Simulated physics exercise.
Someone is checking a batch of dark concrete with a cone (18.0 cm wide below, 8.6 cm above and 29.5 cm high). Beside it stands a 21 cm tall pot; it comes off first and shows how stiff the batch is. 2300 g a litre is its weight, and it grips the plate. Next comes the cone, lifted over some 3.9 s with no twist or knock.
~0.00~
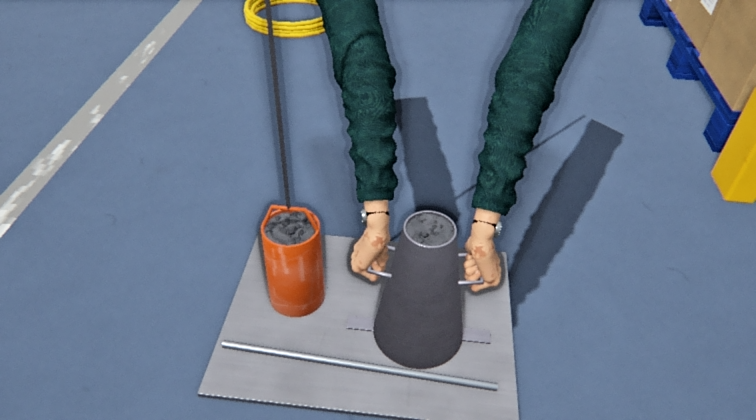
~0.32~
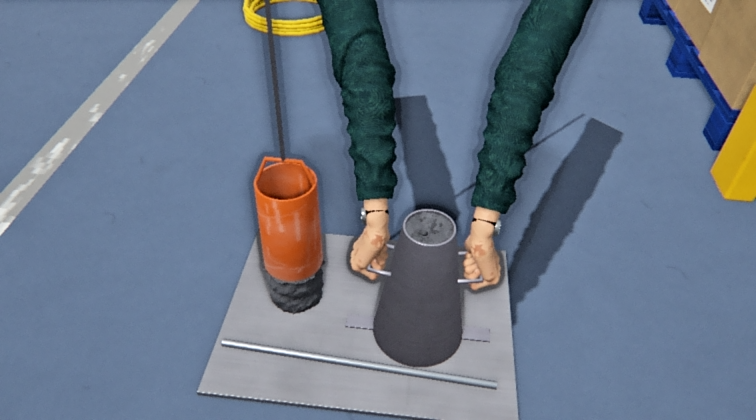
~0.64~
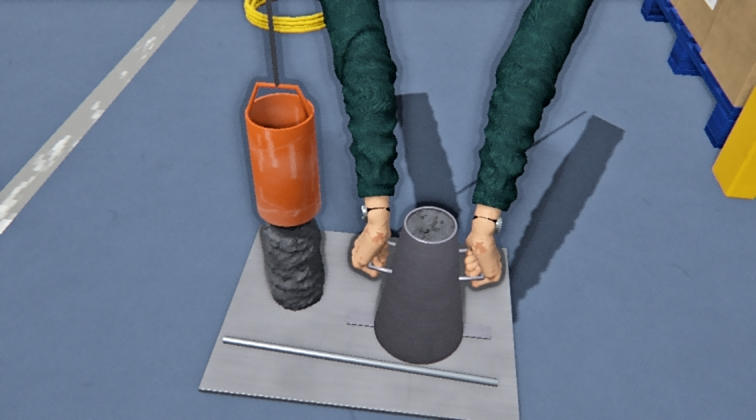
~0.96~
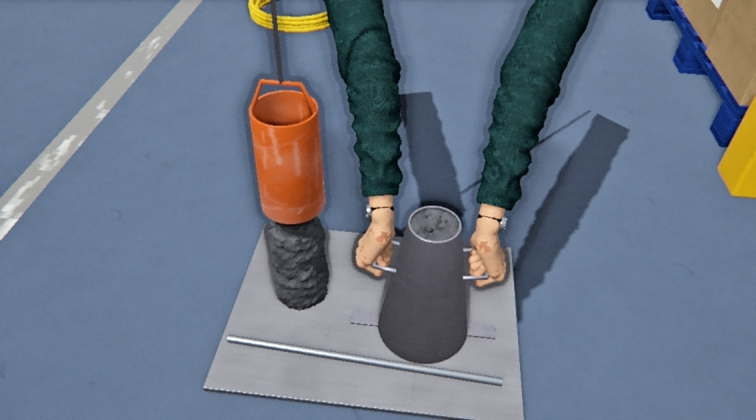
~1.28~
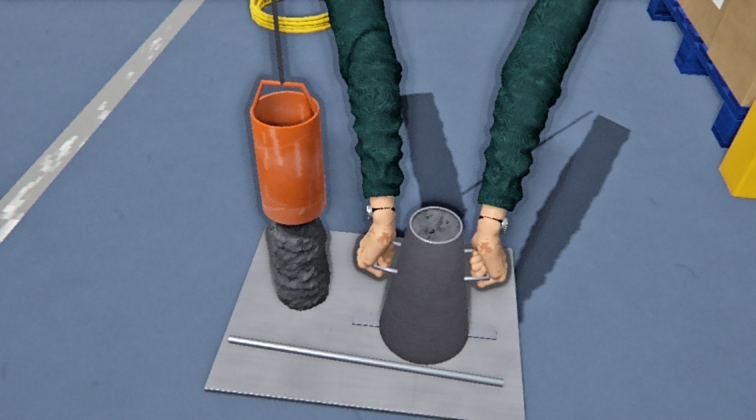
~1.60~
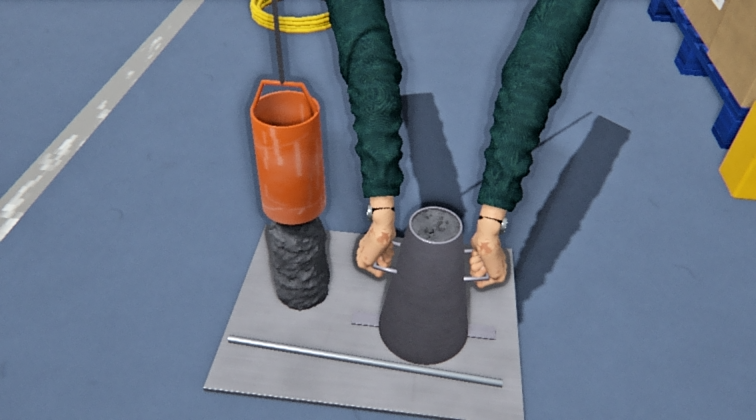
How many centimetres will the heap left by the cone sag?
About 0 cm.
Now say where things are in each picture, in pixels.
In the first frame, middle of the pot's mouth at (291, 227), still down; middle of the cone's top at (430, 229), not yet moved.
In the second frame, middle of the pot's mouth at (286, 182), raised 11 cm; middle of the cone's top at (429, 228), not yet moved.
In the third frame, middle of the pot's mouth at (280, 112), raised 26 cm; what the pot left 21 cm high and 11 cm wide, top at (291, 225); middle of the cone's top at (431, 225), not yet moved.
In the fourth frame, middle of the pot's mouth at (284, 110), raised 26 cm; what the pot left 21 cm high and 11 cm wide, top at (296, 225); middle of the cone's top at (435, 225), not yet moved.
In the fifth frame, middle of the pot's mouth at (285, 110), raised 26 cm; what the pot left 21 cm high and 11 cm wide, top at (297, 225); middle of the cone's top at (436, 225), not yet moved.
In the sixth frame, middle of the pot's mouth at (285, 110), raised 26 cm; what the pot left 21 cm high and 11 cm wide, top at (297, 225); middle of the cone's top at (436, 225), not yet moved.
After 2.6 s, the cone is up 7.2 cm; the dark concrete has come down 0.0 cm to 29 cm and is 18 cm wide.
After 3.6 s, the cone is up 19 cm; the dark concrete has come down 0.1 cm to 29 cm and is 18 cm wide.
After 4.5 s, the cone is up 30 cm; the dark concrete has come down 0.1 cm to 29 cm and is 18 cm wide.
After 5.7 s, the cone is clear; the dark concrete has come down 0.1 cm to 29 cm and is 18 cm wide.
After 6.7 s, at rest, the cone is clear; the dark concrete has come down 0.1 cm to 29 cm and is 18 cm wide.
